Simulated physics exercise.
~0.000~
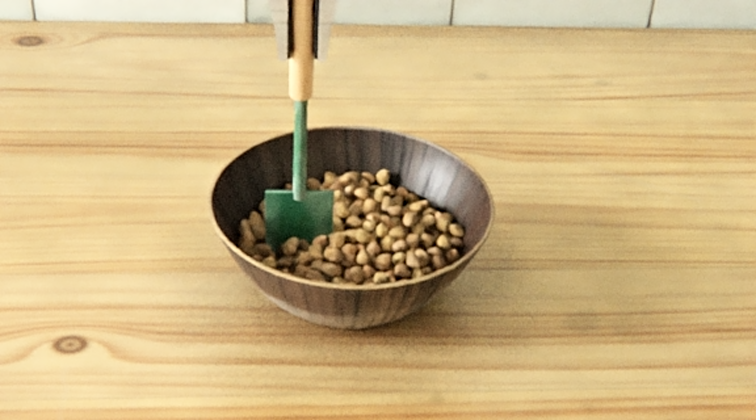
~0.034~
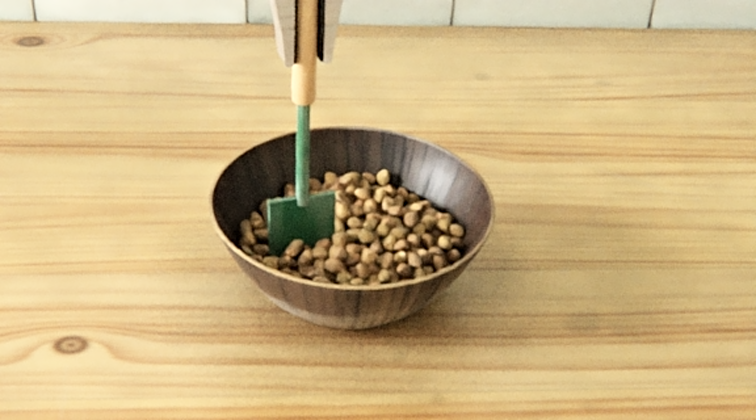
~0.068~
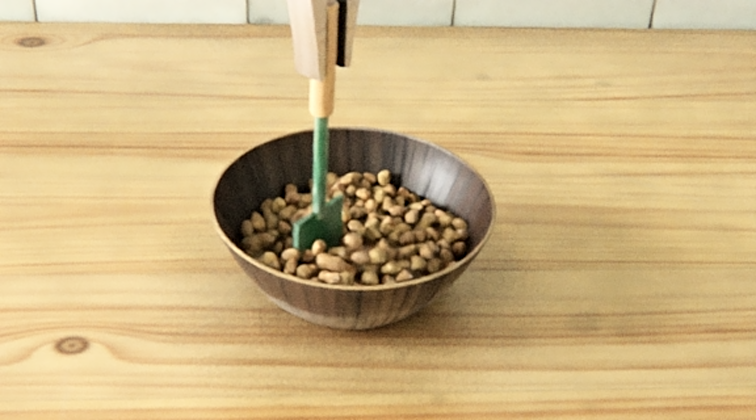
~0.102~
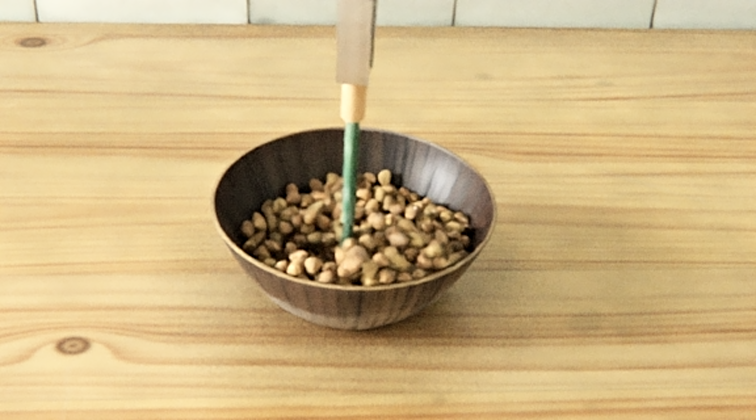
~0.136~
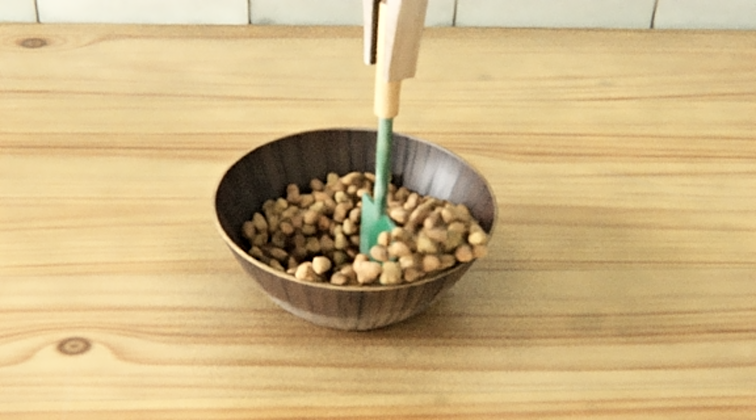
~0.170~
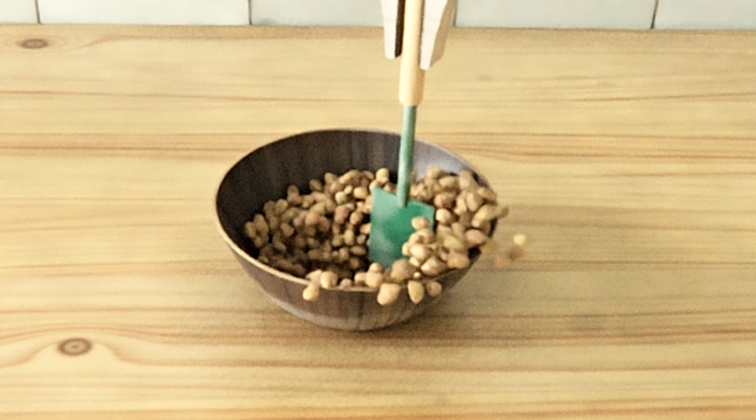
Robot gripper sweeping a green spatula from left to right through a dark bowl of beans, pushing some over the right rim.
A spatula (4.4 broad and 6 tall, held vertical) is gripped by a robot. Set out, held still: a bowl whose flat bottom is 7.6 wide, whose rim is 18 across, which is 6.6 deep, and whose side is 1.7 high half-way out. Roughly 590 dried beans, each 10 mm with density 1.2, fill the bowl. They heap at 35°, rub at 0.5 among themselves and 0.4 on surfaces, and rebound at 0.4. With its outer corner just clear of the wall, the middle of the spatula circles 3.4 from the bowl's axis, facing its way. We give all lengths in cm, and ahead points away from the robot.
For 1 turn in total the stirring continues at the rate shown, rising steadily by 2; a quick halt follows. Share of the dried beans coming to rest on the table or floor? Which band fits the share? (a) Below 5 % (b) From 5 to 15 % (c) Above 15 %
Above 15 %.
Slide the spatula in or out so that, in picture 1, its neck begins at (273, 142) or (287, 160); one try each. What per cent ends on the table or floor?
I'd guess some 10 and 25 percent.
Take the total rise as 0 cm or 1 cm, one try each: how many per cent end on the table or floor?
30 % and 30 %.
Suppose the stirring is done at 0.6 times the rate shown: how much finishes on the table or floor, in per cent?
That gives about 10 percent.
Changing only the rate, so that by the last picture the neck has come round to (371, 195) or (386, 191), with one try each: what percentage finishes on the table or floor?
About 10 per cent, then about 20 per cent.
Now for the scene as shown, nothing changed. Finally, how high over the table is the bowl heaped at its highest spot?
The peak stands near 6.5 centimetres up.
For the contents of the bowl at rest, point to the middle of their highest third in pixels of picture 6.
Looks like roughly (332, 245) to me.
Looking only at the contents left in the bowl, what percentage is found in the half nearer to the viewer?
I'd put it at roughly 55 per cent.
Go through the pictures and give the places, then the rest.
The first picture shows the spatula neck at (300, 172), 0° round; upper third of the load around (360, 234), from x 245 to 455, top at y 175; 591 in the bowl.
The second picture shows the spatula neck at (303, 177), 14° round; upper third of the load around (359, 237), from x 245 to 455, top at y 180.
The third picture shows the spatula neck at (320, 189), 47° round; upper third of the load around (369, 252), from x 245 to 460, top at y 180.
The fourth picture shows the spatula neck at (350, 195), 80° round; upper third of the load around (387, 253), from x 245 to 465, top at y 180.
The fifth picture shows the spatula neck at (382, 191), 113° round; upper third of the load around (412, 243), from x 250 to 480, top at y 180; 586 in the bowl, 5 in flight or on the tool.
The sixth picture shows the spatula neck at (405, 178), 146° round; upper third of the load around (437, 222), from x 250 to 525, top at y 175; 575 in the bowl, 16 in flight or on the tool.
After 0.25 s, 224° round, highest piece 11 above the table; 537 in the bowl, 8 on the table or floor, 46 in flight or on the tool.
After 0.33 s, 302° round, highest piece 10 above the table; 497 in the bowl, 45 on the table or floor, 49 in flight or on the tool.
After 0.57 s, 0° round, highest piece 7 above the table; 464 in the bowl, 127 on the table or floor.
After 1.27 s, 0° round, highest piece 7 above the table; 464 in the bowl, 127 on the table or floor.
In the end, 464 in the bowl, 127 on the table or floor. That is 21 % on the table or floor.
